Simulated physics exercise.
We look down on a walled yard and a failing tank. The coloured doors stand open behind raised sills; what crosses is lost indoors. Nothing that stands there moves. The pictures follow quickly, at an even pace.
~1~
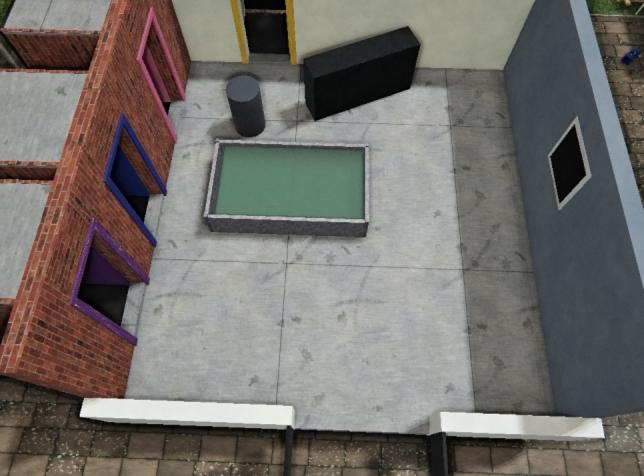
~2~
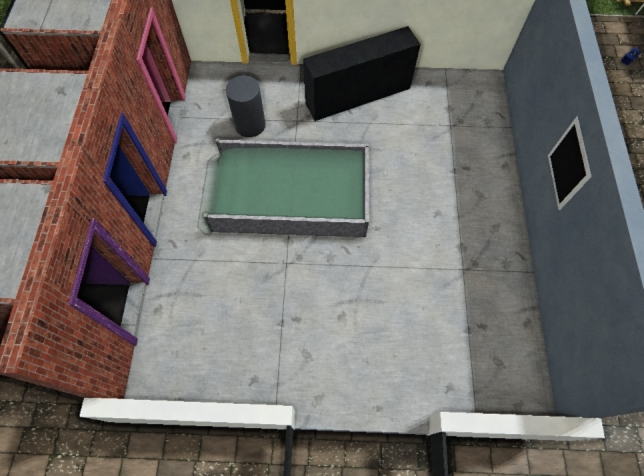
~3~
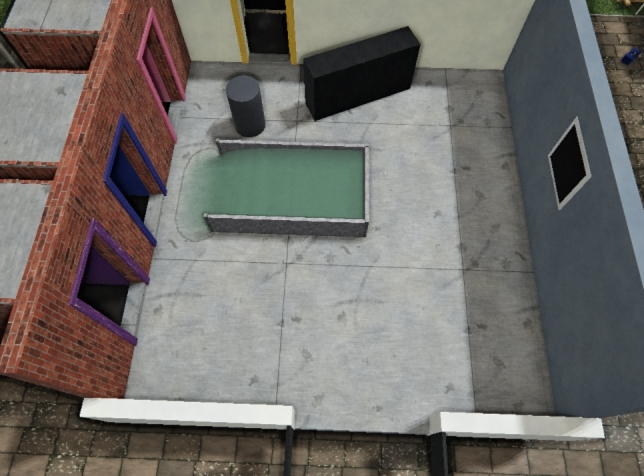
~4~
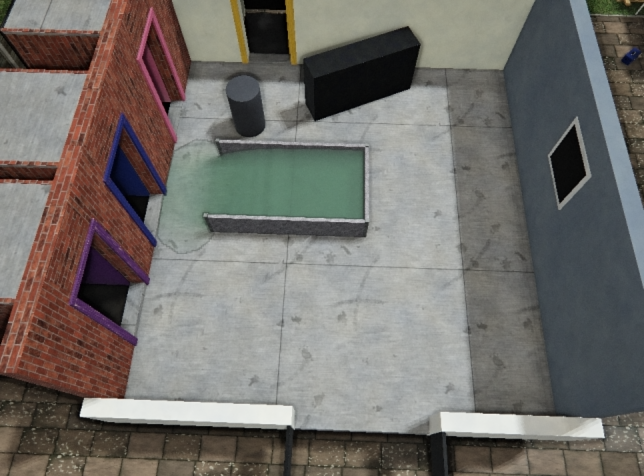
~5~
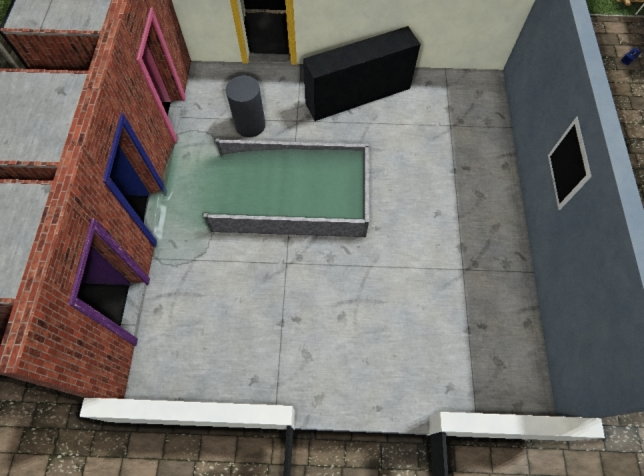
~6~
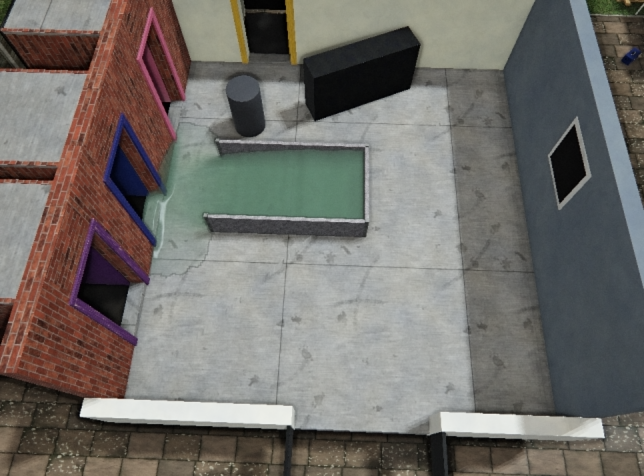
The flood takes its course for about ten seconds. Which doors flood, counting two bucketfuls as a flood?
One by one: The purple door holds within the limit; the pink door floods; the blue door floods; the yellow door floods.
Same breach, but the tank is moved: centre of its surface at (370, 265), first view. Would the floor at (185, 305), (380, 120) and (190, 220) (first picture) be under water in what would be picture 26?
In that order: Under water, not flooded, wet.
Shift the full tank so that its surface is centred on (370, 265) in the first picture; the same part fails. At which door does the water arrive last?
The yellow door.
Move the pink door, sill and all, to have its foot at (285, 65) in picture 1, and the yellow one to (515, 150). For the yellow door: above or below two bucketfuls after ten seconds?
Then: Yellow holds.
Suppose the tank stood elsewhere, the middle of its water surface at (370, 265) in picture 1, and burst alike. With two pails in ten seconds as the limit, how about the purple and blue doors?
In short: The purple one passes that mark; the blue one takes more.
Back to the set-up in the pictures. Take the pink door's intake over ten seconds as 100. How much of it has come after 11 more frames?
About 20 per cent.
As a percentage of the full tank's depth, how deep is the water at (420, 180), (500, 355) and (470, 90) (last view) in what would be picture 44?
In turn 0, 0 and 2 in a hundred.
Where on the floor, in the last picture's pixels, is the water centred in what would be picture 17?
Around (241, 193).
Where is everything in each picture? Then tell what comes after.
The first picture shows still water in the water tank at (290, 182).
In the second picture, water pours out at (218, 189) and has run to a hidden place.
In the third picture, water pours out at (219, 190) and has run to (209, 152).
In the fourth picture, the front is at (173, 157), out from the gap at (219, 190).
In the fifth picture, water pours out at (219, 190) and has run to (155, 250).
In the sixth picture, the front is at (152, 266), out from the gap at (219, 190).
A moment on, water covers 10 % of the floor; the purple door wet at the sill, nothing in, the pink door under two buckets in, the blue door far over two buckets in, the yellow door not reached.
Next, water covers 20 % of the floor; the purple door wet at the sill, nothing in, the pink door under two buckets in, the blue door far over two buckets in, the yellow door not reached.
Then, water covers 30 % of the floor; the purple door wet at the sill, nothing in, the pink door over two buckets in, the blue door far over two buckets in, the yellow door under two buckets in.
Later, water covers 50 % of the floor; the purple door wet at the sill, nothing in, the pink door over two buckets in, the blue door far over two buckets in, the yellow door over two buckets in.
In the end, water covers 70 % of the floor; the purple door wet at the sill, nothing in, the pink door over two buckets in, the blue door far over two buckets in, the yellow door over two buckets in.
